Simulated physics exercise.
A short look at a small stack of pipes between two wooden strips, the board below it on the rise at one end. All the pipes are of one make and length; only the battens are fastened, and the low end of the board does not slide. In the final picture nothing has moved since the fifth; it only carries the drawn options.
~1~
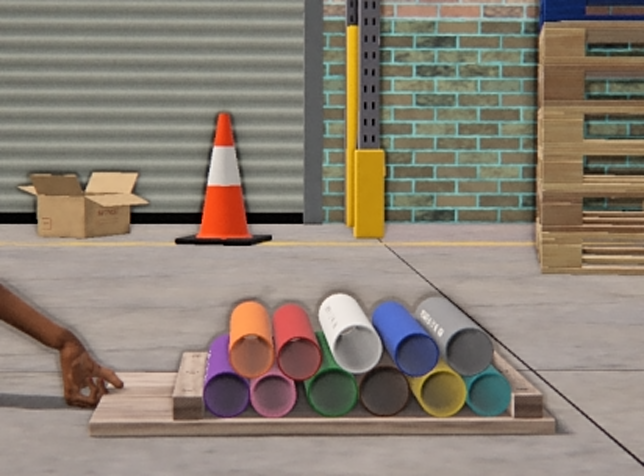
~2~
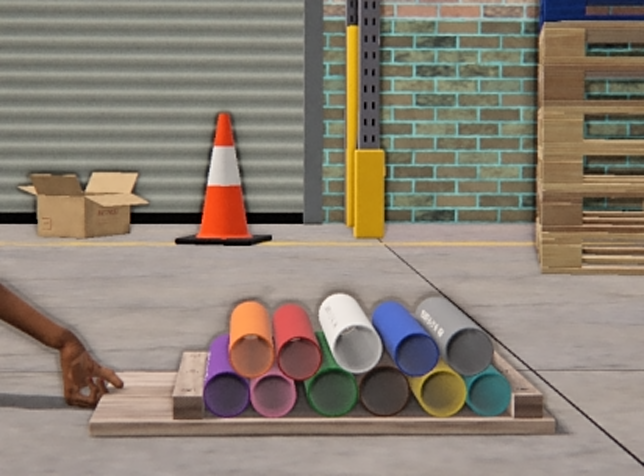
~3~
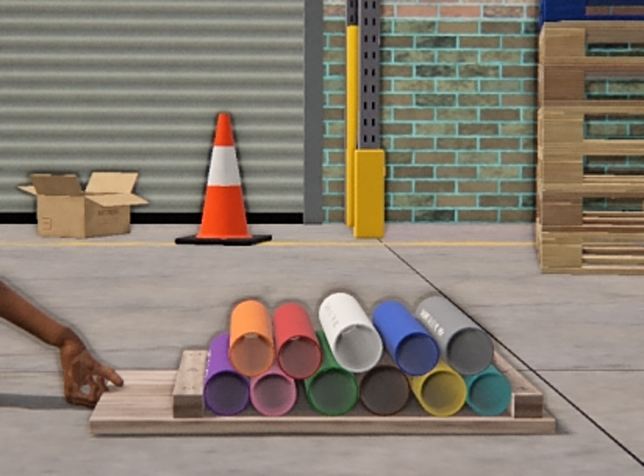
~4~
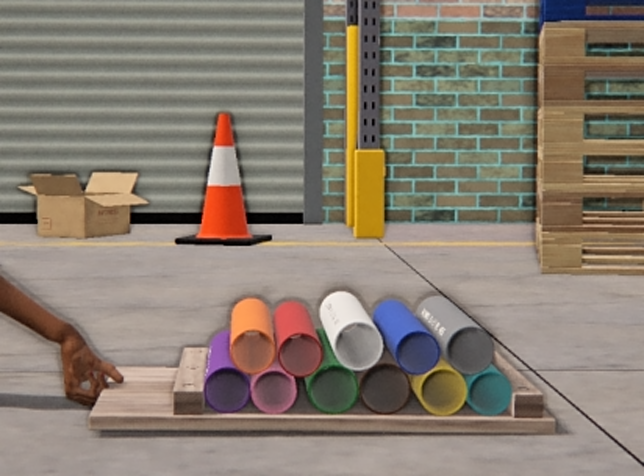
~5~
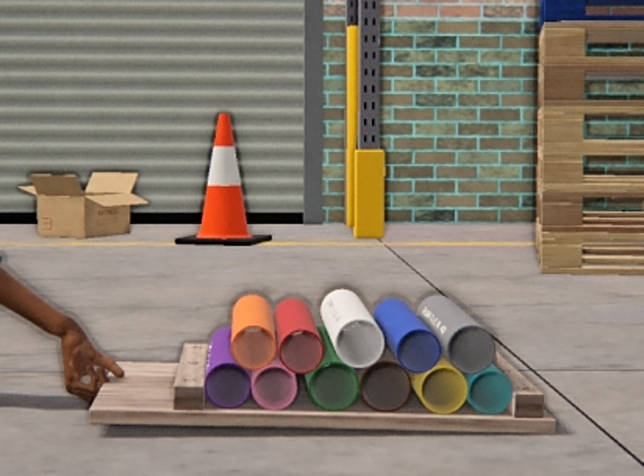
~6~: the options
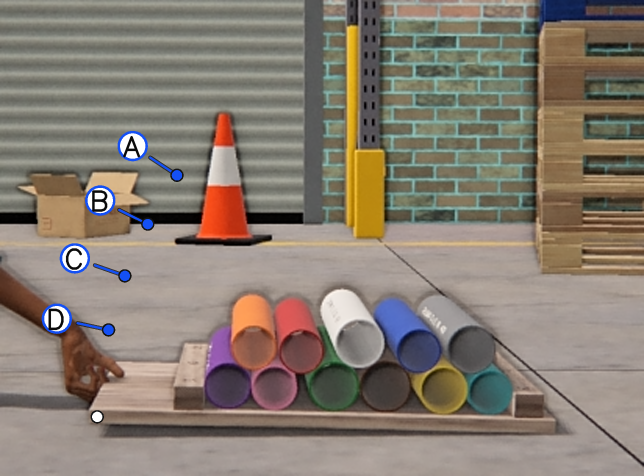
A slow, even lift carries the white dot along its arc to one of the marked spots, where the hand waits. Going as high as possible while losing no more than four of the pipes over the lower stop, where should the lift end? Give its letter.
The highest mark that will do is B.
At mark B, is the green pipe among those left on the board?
Yes.
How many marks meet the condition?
The number is three.
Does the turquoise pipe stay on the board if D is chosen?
Yes.
On the marked copy, A at (177, 175); B at (148, 224); C at (125, 276); D at (108, 330); the white dot at (97, 417).
Taking B. A third of the way, board at 16°.
Two thirds of the way, board at 27°.
When it is over, board at 27°, one over the low batten (grey).
As for the rest, A five over the low batten; C none over the low batten; D none over the low batten.
